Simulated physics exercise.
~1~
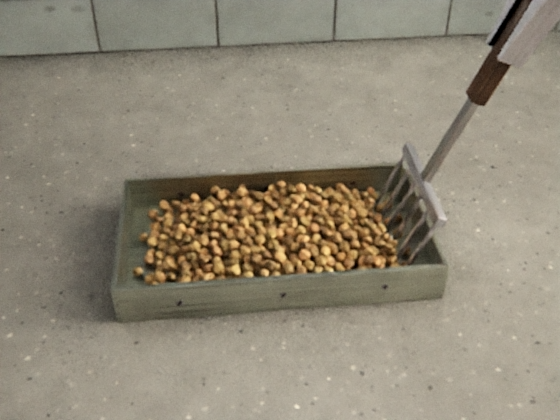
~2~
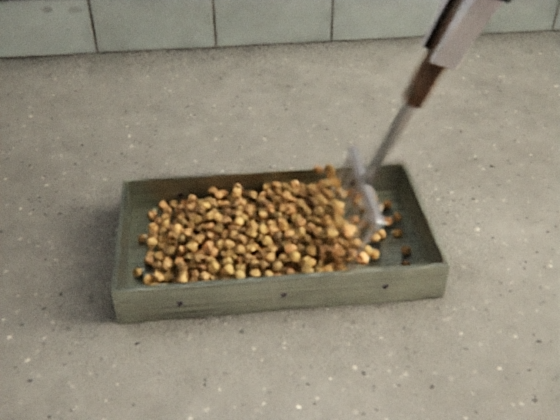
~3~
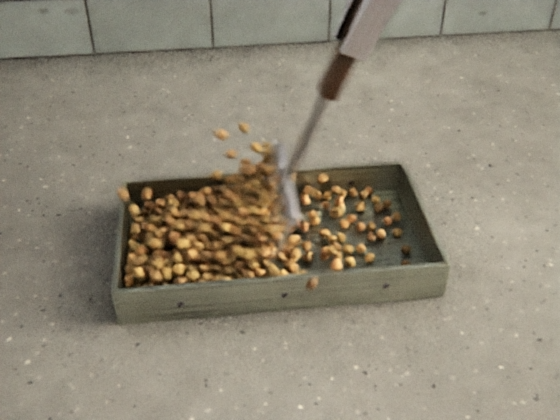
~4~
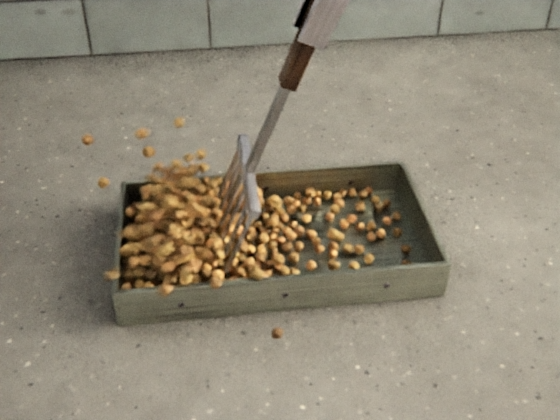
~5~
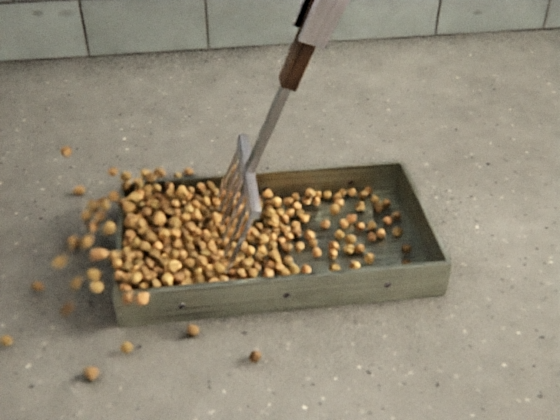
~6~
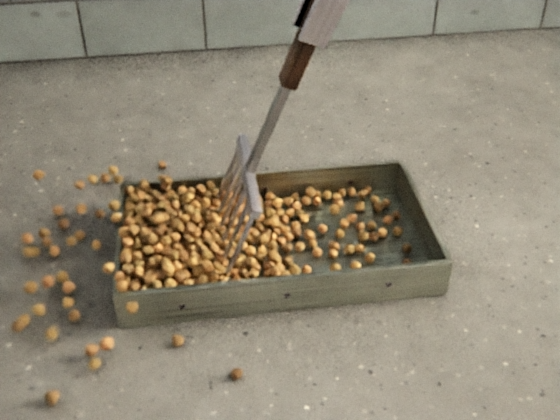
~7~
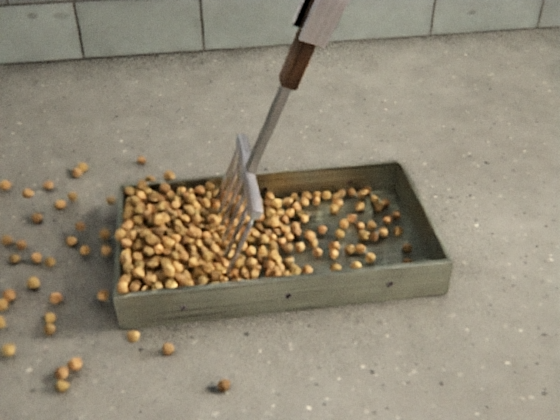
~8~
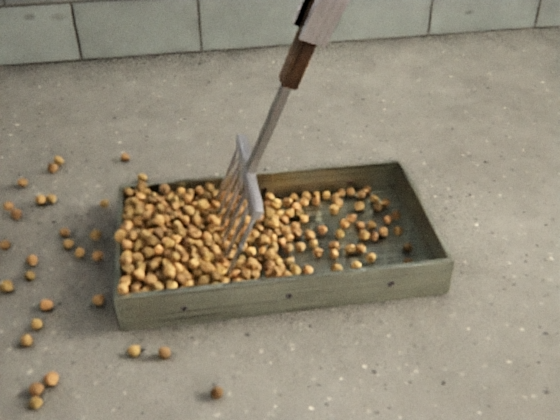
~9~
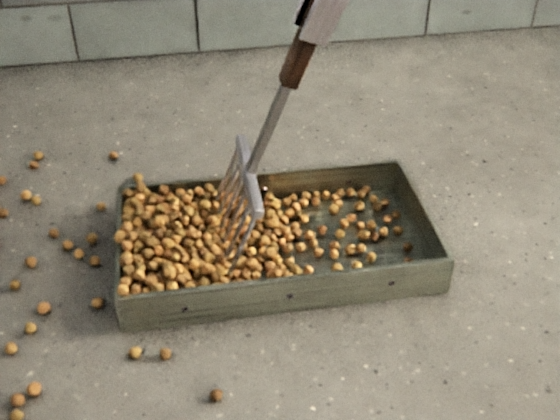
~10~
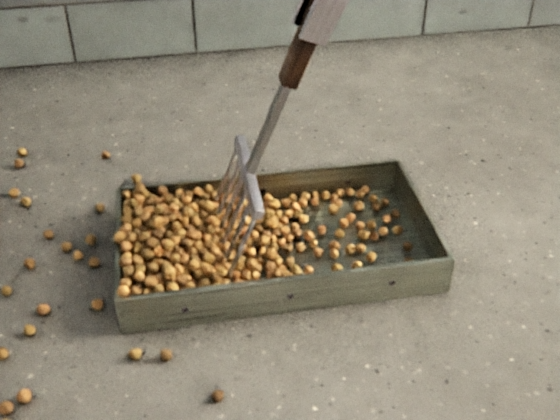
In this clip, a robot arm sweeps a comb leftward through dried chickpeas in a shallow tin, piling them at the left end and flinging some over the edge. The comb stops inside the tin, with most chickpeas still there and others scattered across the floor.
